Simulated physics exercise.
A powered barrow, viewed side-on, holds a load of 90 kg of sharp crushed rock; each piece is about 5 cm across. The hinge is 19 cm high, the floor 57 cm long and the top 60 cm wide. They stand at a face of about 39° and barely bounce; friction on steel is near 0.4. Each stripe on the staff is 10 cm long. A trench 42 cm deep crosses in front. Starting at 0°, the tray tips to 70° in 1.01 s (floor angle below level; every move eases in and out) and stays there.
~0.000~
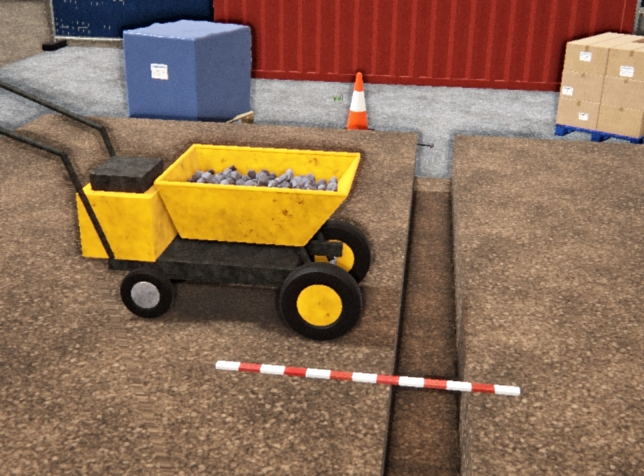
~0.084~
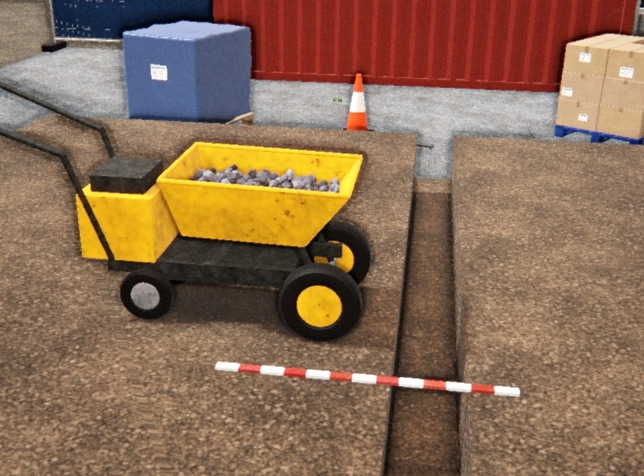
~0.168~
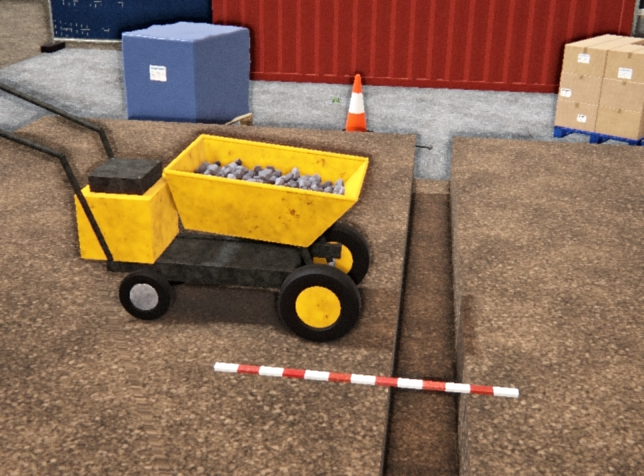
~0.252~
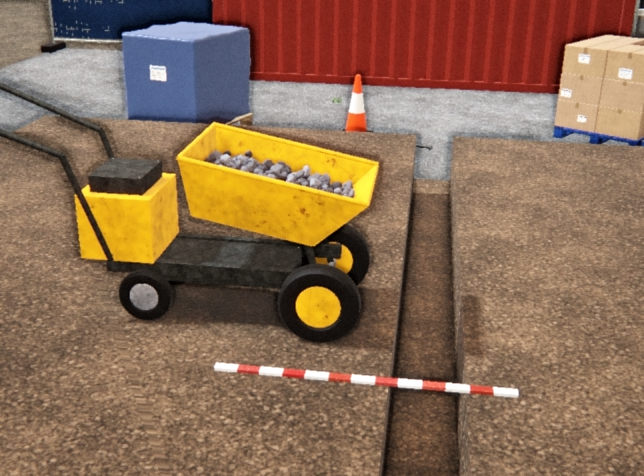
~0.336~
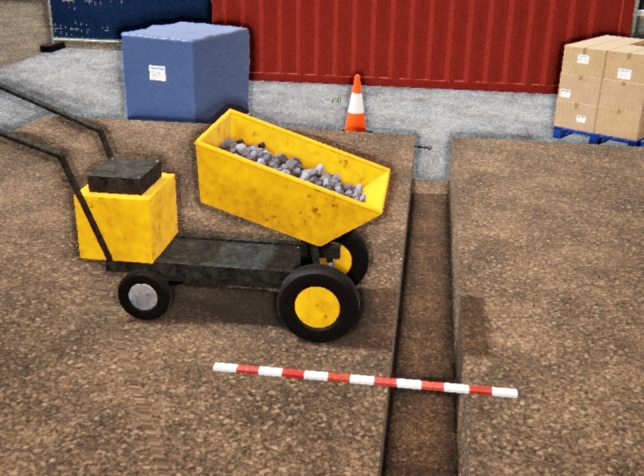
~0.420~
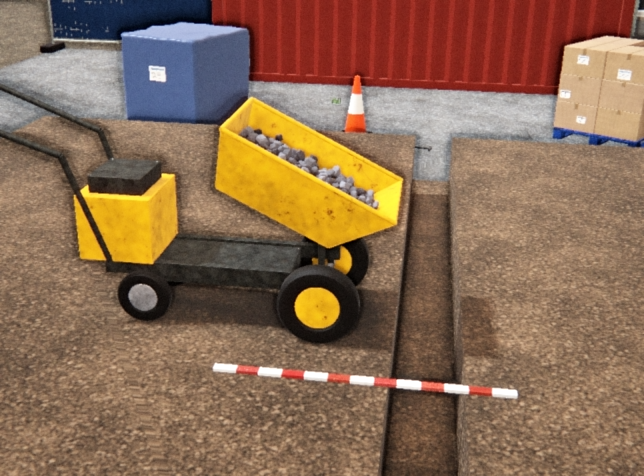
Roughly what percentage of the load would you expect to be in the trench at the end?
I'd expect around 36 per cent.
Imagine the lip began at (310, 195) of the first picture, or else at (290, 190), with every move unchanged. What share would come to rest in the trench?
It'd be around 65 per cent and after that around 75 per cent.
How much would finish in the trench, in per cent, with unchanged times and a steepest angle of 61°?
About 20 per cent would end up in the trench.
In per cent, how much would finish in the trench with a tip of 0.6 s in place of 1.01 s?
It'd be some 20 per cent.
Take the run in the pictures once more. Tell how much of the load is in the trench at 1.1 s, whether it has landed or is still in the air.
5 per cent or so by then.
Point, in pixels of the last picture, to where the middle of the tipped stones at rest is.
Roughly at (475, 324).
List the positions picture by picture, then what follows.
The tray is at 0°, its lip at (346, 195); the top of the load is at (264, 177), in the first frame.
The tray is at 1°, its lip at (349, 197); the top of the load is at (256, 175); the stones move at 0.3 m/s on average, in the second frame.
Lip at (356, 200), floor tilted 5°, highest stones at (254, 171); the stones move at 0.5 m/s on average, in the third frame.
Lip at (368, 205), floor tilted 11°, highest stones at (230, 161); the stones move at 0.7 m/s on average, in the fourth frame.
The tray is at 18°, its lip at (381, 212); the top of the load is at (238, 148); the stones move at 0.9 m/s on average, in the fifth frame.
Lip at (396, 224), floor tilted 26°, highest stones at (249, 136); the stones move at 1.0 m/s on average, in the sixth frame.
After 0.8 s the floor is at 59°; 100 % in the tray; the foremost stones are at (421, 252).
After 1.1 s the floor is at 70°; 79 % in the tray, 6 % in the trench, 15 % past the trench; the foremost stones are at (506, 325).
After 1.5 s the floor is at 70°; 43 % in the tray, 11 % in the trench, 45 % past the trench; the foremost stones are at (587, 329).
After 3.4 s the floor is at 70°; 19 % in the tray, 36 % in the trench, 44 % past the trench; the foremost stones are at (615, 330).
